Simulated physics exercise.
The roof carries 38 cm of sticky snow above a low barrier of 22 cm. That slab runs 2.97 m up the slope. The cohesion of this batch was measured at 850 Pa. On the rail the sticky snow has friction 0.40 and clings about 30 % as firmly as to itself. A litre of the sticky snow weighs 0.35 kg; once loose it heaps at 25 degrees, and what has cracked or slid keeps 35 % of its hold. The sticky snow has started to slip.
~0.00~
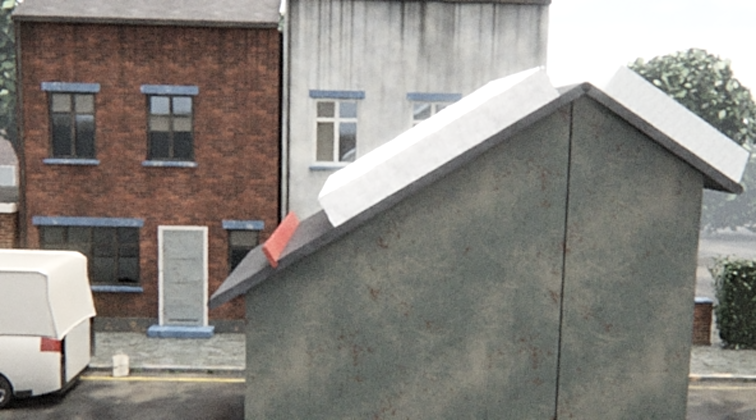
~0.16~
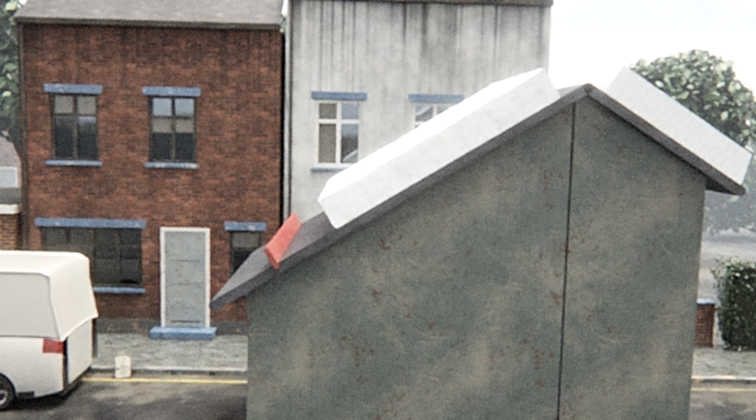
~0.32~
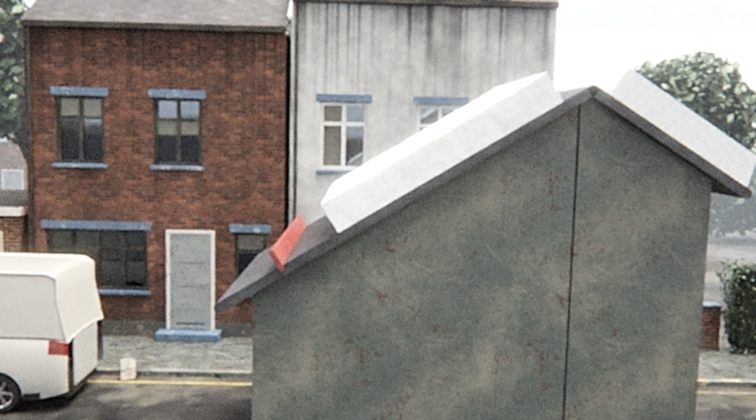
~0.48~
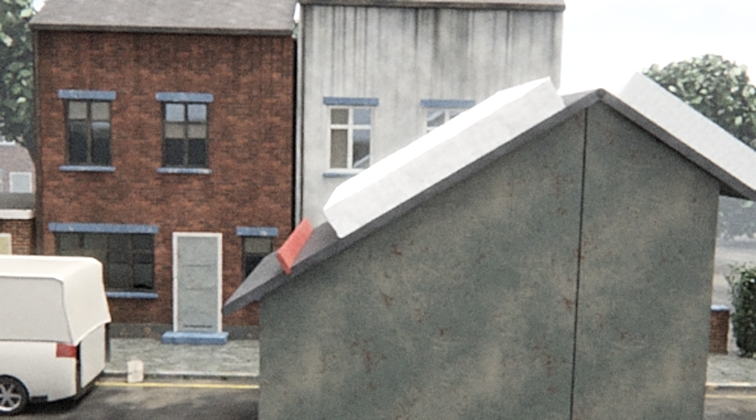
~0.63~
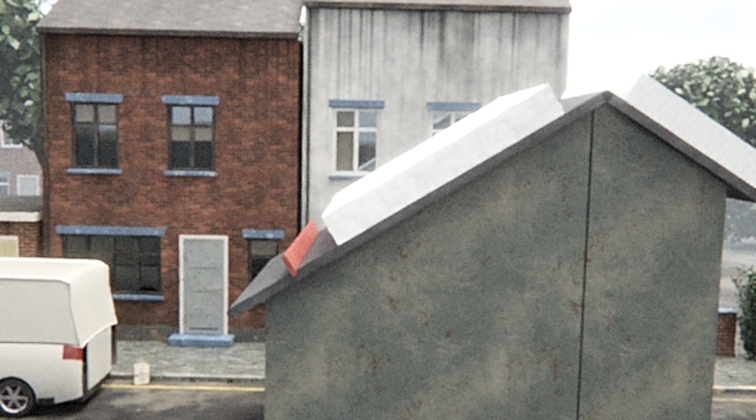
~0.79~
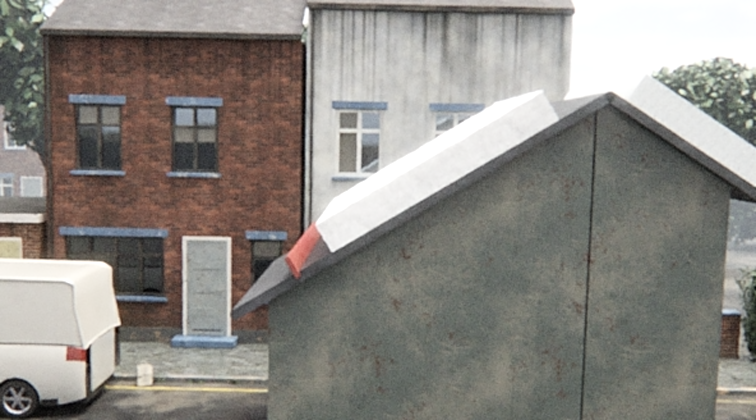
A thick white slab slides slowly down the left slope of a grey gabled roof, seen side-on from about roof height across a street. Behind the mottled grey-green wall stand a red-brick house with blue-trimmed windows and a pale house, with a white van at left. The slab creeps at first, then faster, closing on a small red barrier, while the view drifts slightly.
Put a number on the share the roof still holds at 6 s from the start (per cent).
Expect roughly 85 %.
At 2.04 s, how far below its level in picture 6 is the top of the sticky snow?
About 0.5 m.
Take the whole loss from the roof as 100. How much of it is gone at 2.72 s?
Some 60 per cent.
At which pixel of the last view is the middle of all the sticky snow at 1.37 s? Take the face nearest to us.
Near (388, 199).
After 1.37 s, 100 % of the snow is on the roof.
After 2.04 s, 98 % of the snow is on the roof.
After 2.72 s, 91 % of the snow is on the roof.
After 3.40 s, 91 % of the snow is on the roof.
After 6.00 s, 85 % of the snow is on the roof.
